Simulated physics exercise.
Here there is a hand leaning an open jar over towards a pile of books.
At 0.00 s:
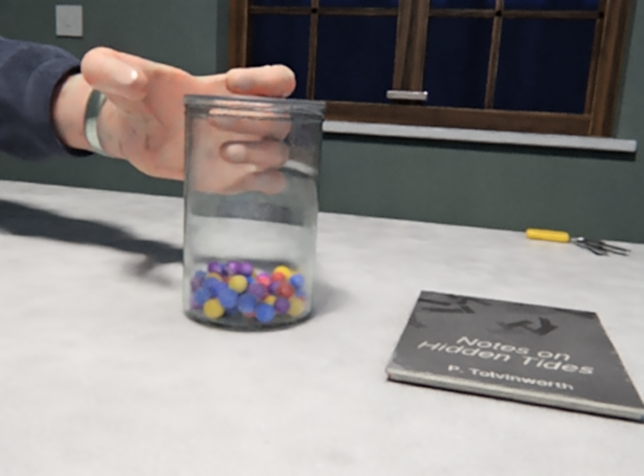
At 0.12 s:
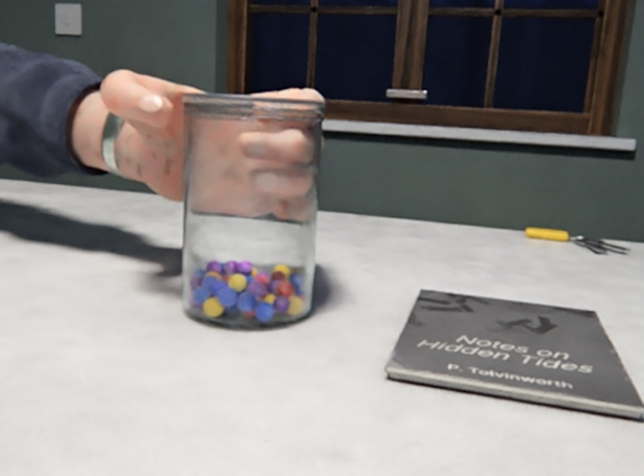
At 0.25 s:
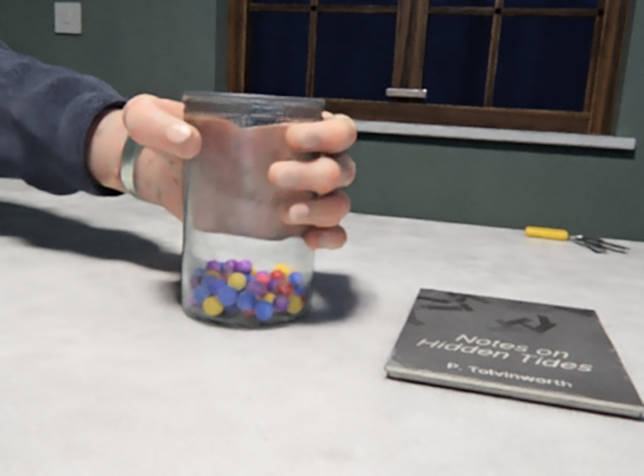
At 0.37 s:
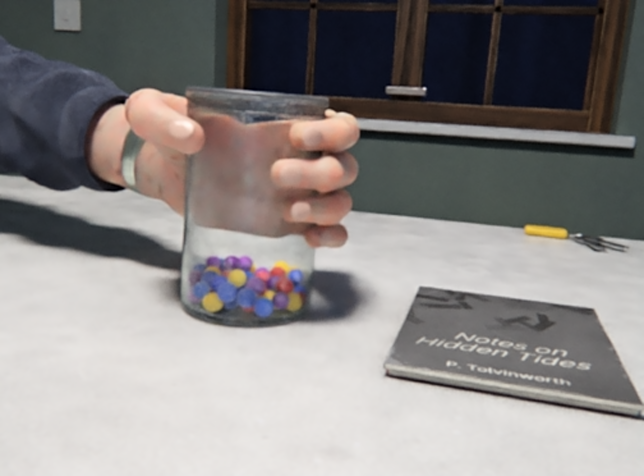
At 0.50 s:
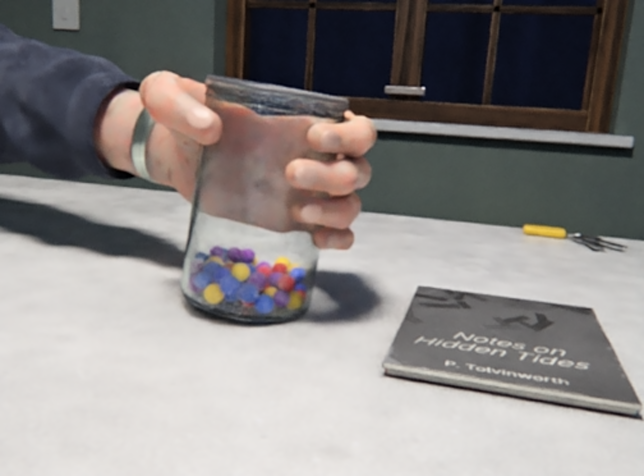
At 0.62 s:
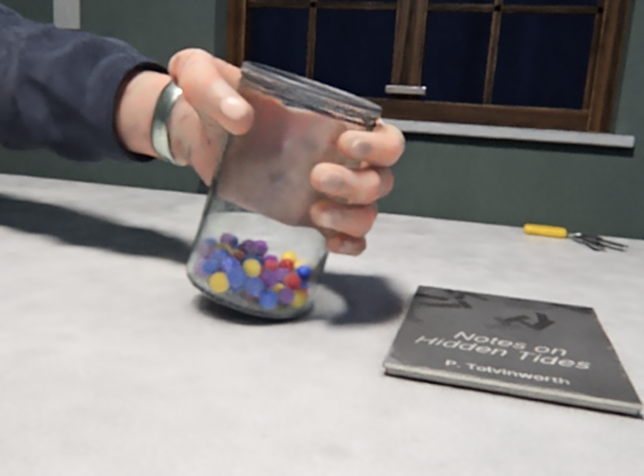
The footage shows a hand closing around a clear jar holding a shallow layer of colourful beads on a pale tabletop. After briefly keeping it upright, the hand leans the jar slightly right, towards a dark-covered book.
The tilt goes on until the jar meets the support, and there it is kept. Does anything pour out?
The contents of the jar stay contained.
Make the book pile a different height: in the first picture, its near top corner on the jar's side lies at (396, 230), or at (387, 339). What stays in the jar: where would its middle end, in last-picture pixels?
I'd put it close to (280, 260) first and close to (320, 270) after that.
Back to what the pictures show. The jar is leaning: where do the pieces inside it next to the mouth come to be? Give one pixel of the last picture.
Roughly at (408, 298).
After 1.00 s, the jar leans 42°; everything is still inside.
After 1.40 s, the jar leans 70°; everything is still inside.
After 1.87 s, the jar rests on the book pile at 82°; everything is still inside.
In the end (2.2 s), the jar rests on the book pile at 82°; everything is still inside.
